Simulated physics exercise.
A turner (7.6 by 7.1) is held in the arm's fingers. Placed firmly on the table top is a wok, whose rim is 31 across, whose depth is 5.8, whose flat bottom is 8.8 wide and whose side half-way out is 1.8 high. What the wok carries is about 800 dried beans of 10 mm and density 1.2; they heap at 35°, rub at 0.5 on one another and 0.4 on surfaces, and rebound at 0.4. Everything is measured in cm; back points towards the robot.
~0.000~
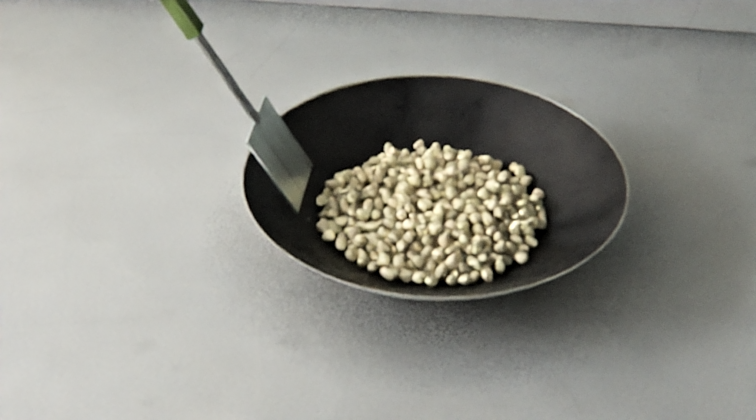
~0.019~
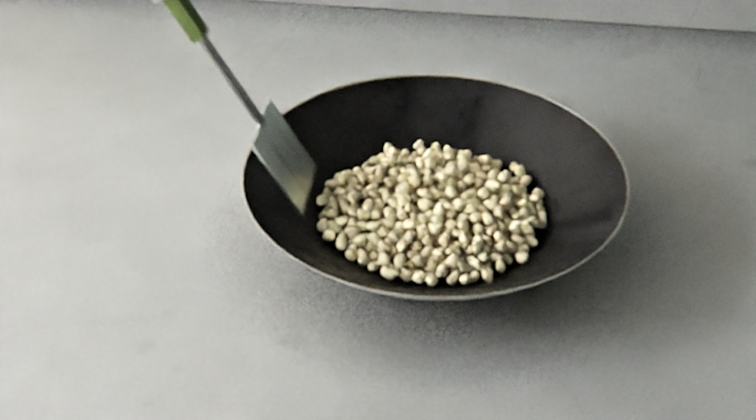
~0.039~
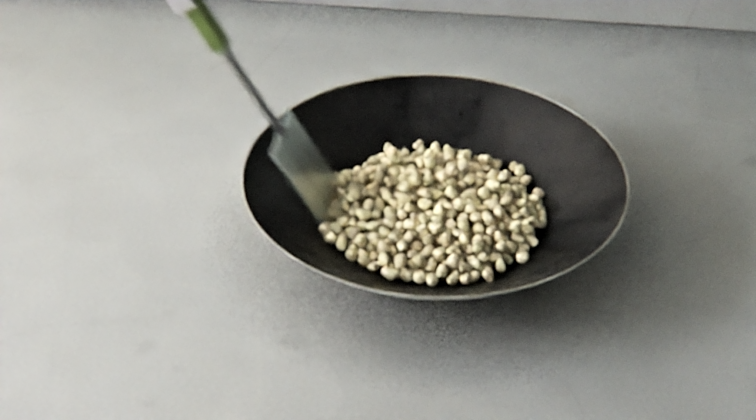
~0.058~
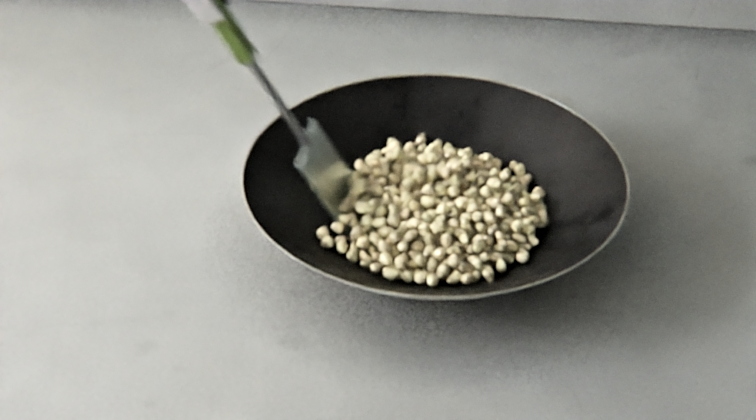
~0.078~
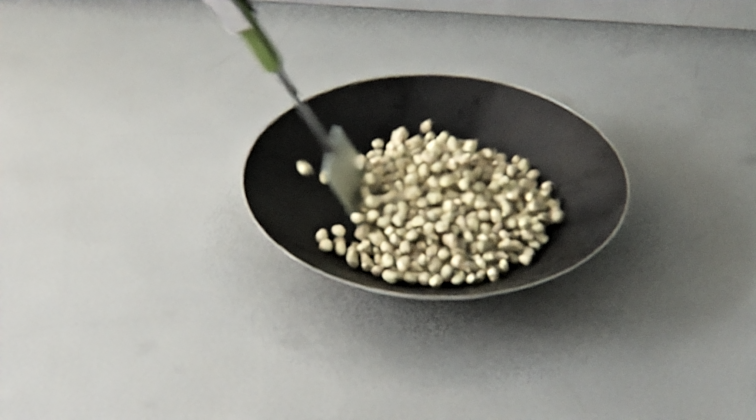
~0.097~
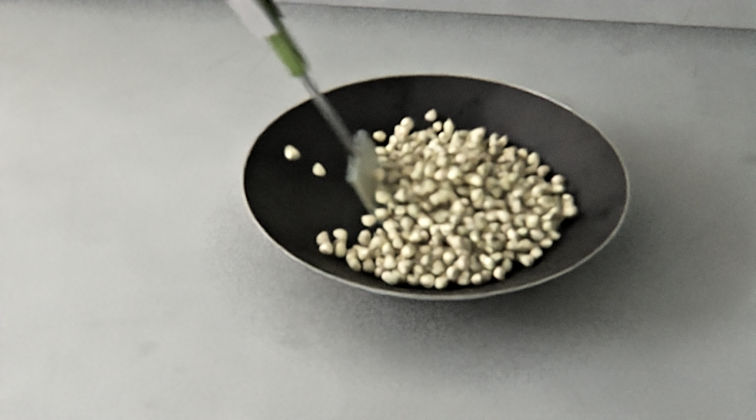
Metal turner with a green handle pushing rightward through a heap of pale beans in a dark wok, scattering a few.
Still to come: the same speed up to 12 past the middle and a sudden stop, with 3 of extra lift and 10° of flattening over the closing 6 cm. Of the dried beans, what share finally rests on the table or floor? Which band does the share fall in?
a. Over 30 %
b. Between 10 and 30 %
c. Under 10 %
Answer: A.
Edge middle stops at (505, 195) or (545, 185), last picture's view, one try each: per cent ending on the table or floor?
The two tries give near 10 and near 30 in a hundred.
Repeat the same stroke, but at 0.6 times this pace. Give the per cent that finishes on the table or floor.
Some 25 per cent.
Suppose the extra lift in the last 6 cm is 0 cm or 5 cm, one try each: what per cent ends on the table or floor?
Result, in order: Approx. 40 % and 40 %.
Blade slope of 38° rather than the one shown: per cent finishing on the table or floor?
In that case, around 35 percent would end up on the table or floor.
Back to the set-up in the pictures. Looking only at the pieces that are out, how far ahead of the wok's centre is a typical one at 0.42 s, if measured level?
I'd say some 28 centimetres.
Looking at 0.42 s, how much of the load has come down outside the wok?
I'd put it at around 25 per cent.
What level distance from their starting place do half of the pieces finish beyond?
Around 7 cm, measured level.
After 0.14 s, sloping 60°, highest piece 8 above the table; 800 in the wok.
After 0.19 s, sloping 58°, highest piece 8 above the table; 798 in the wok, 2 on the blade or in flight.
After 0.42 s, sloping 50°, highest piece 12 above the table; 489 in the wok, 197 on the table or floor, 114 on the blade or in flight.
After 1.47 s, sloping 50°, highest piece 5 above the table; 489 in the wok, 311 on the table or floor.
At rest, 489 in the wok, 311 on the table or floor. That is 39 % on the table or floor.
